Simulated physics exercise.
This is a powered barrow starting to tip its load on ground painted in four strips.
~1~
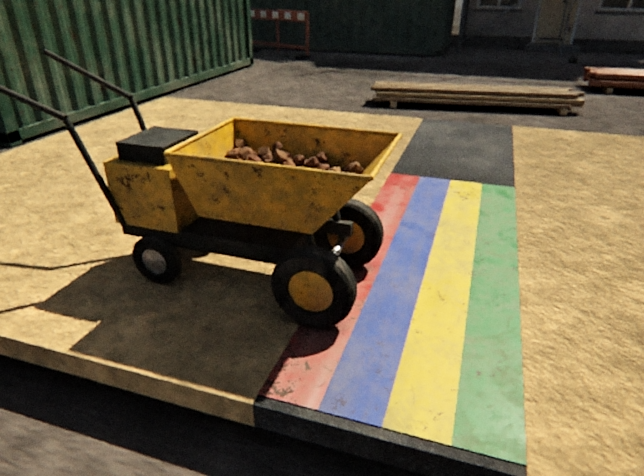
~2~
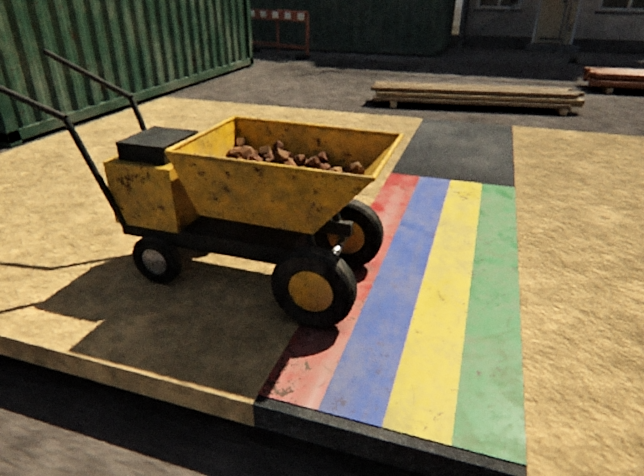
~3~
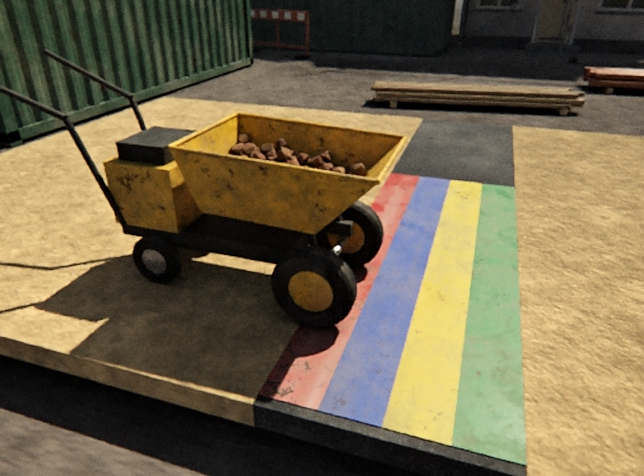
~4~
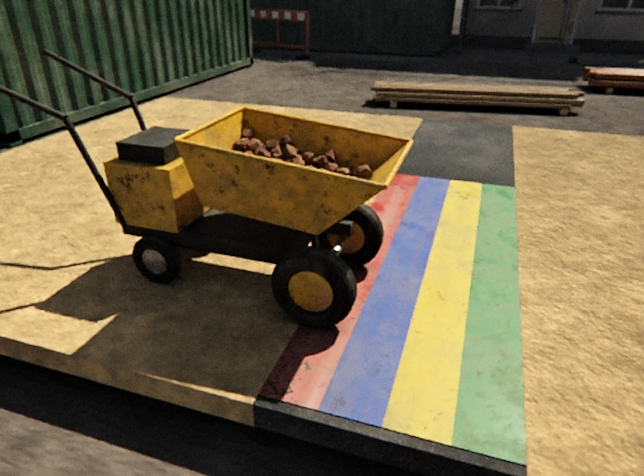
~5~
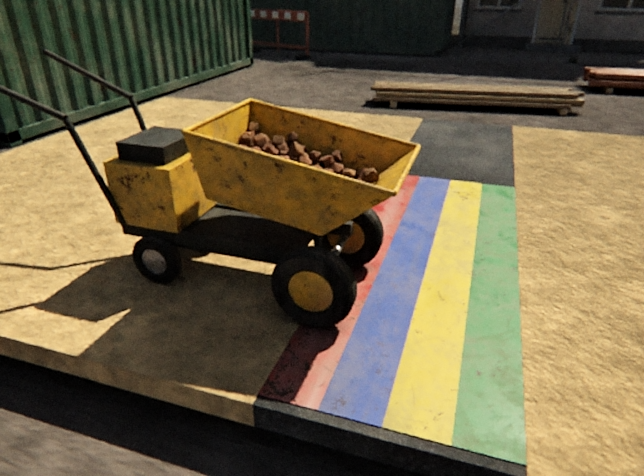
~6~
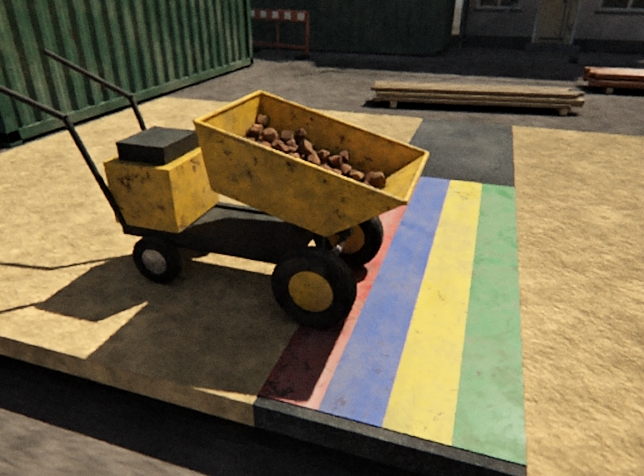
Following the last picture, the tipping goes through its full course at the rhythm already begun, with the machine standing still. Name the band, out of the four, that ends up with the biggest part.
The green band.
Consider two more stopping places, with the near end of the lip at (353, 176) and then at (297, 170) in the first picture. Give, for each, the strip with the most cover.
To begin with the green strip, and after that the yellow strip.
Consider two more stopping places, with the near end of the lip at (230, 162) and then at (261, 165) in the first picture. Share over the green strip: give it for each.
About 0 %, then 10 %.
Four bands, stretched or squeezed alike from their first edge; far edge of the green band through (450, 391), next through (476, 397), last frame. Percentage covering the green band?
0 % and 20 %.
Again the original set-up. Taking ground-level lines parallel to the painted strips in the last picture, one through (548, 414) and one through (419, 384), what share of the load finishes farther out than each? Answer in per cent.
Roughly 20 and 80 %.
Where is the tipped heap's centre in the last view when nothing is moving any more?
Around (509, 317).
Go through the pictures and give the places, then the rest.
In the first frame, lip of the skip at (370, 179), level; top of the load at (275, 170), clay clods; red strip at (312, 353); blue strip at (368, 366); yellow strip at (427, 380); green strip at (491, 394).
In the second frame, lip of the skip at (372, 179), level; top of the load at (276, 170).
In the third frame, lip of the skip at (377, 182), tipped barely; top of the load at (273, 163).
In the fourth frame, lip of the skip at (385, 187), tipped a little; top of the load at (263, 155).
In the fifth frame, lip of the skip at (394, 194), tipped a little; top of the load at (270, 151).
In the sixth frame, lip of the skip at (405, 203), tipped clearly; top of the load at (280, 151); red strip at (312, 353); blue strip at (368, 366); yellow strip at (427, 380); green strip at (491, 394).
Soon after the last picture, skip tipped steeply; all in the skip.
A little later, skip tipped right over; about two thirds in the skip; a small part over the yellow strip; about a quarter over the green strip; a stray few off the paint.
Later still, skip tipped right over; about a quarter in the skip; a small part over the yellow strip; about a third over the green strip; about a quarter off the paint.
At rest, skip tipped right over; about a quarter in the skip; none over the red strip; none over the blue strip; a small part over the yellow strip; about a third over the green strip; about a quarter off the paint.
